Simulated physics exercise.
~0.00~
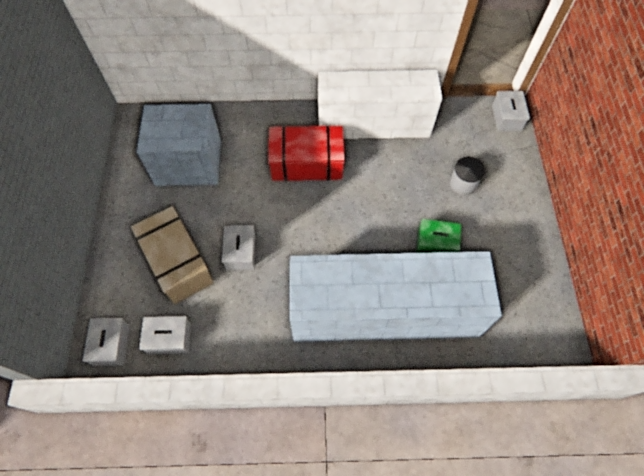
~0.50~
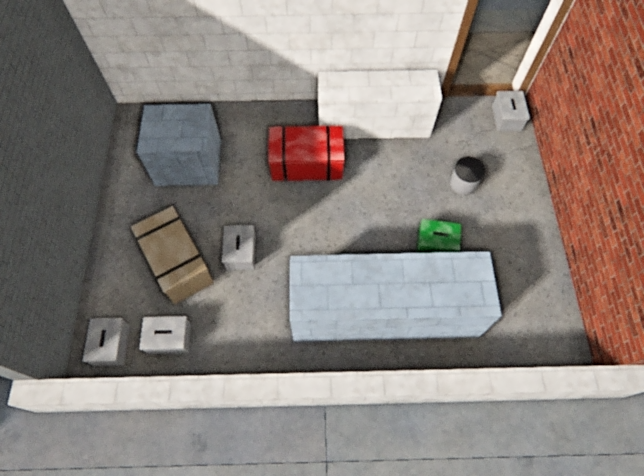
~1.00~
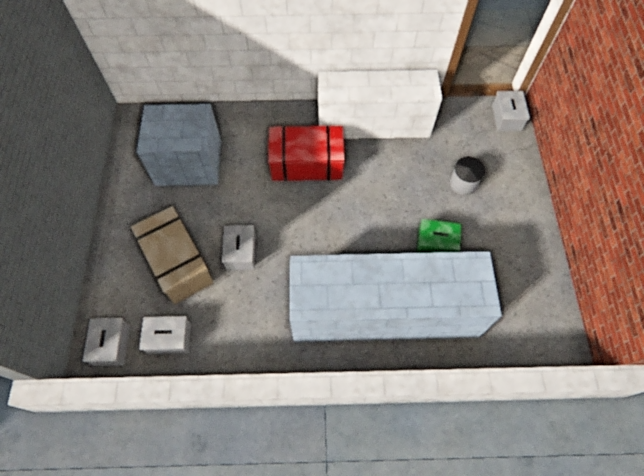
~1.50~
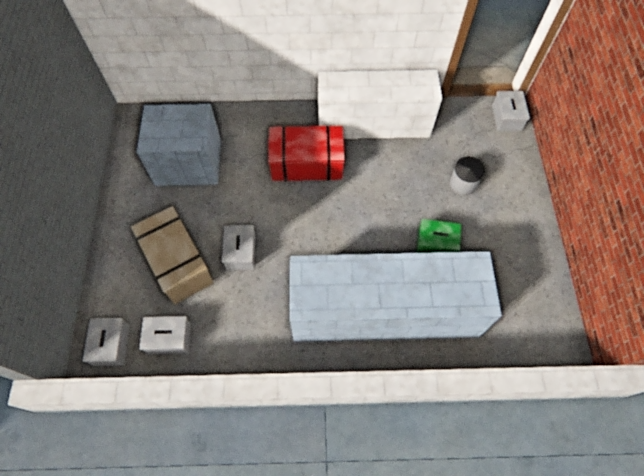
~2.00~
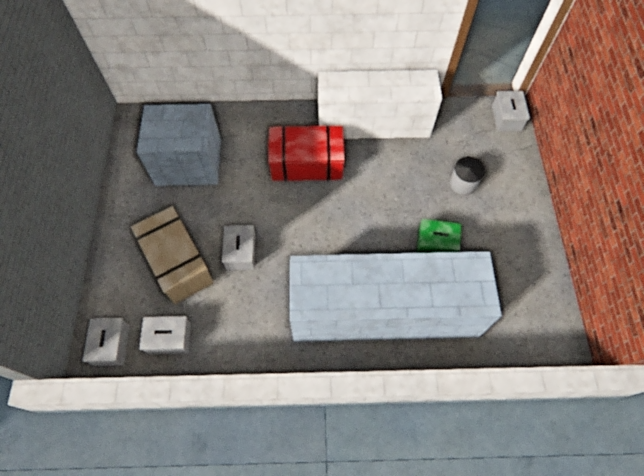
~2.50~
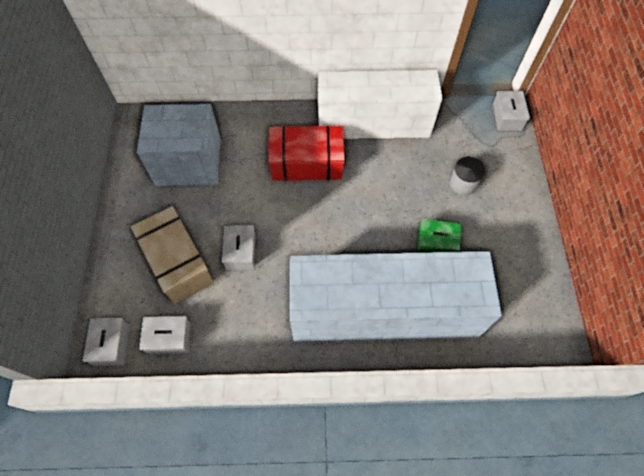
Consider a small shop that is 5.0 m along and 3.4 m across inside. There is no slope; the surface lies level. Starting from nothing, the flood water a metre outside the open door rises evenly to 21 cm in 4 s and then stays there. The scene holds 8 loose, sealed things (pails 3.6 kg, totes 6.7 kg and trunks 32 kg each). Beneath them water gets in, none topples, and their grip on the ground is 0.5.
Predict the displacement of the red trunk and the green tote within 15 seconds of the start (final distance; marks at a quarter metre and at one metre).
Red trunk: No real move. Green tote: A long trip.
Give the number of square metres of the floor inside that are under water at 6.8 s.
I'd estimate close to 9.0 m2.
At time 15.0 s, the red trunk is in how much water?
I'd say around 7 cm.
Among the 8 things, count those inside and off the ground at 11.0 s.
Total: 3.
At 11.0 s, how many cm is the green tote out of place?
200 cm or so by then.
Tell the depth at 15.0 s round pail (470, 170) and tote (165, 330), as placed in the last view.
Depth approx. 15 cm / 11 cm.
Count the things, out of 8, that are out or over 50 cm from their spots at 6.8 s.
3.
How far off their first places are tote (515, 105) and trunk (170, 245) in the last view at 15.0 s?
The first is 450 cm from its start, the second 80 cm.
After 3.5 s the red trunk is near (306, 143), 0.0 m from its start, aground; the green tote is near (441, 234), 0.0 m from its start, aground; 0 afloat.
After 6.8 s the red trunk is near (306, 143), 0.0 m from its start, aground; the green tote is near (335, 238), 1.1 m from its start, aground; 2 afloat.
After 11.0 s the red trunk is near (306, 143), 0.0 m from its start, aground; the green tote is near (242, 172), 2.2 m from its start, aground; 3 afloat.
After 15.0 s the red trunk is near (306, 143), 0.0 m from its start, aground; the green tote is near (304, 117), 2.0 m from its start, afloat; 7 afloat.
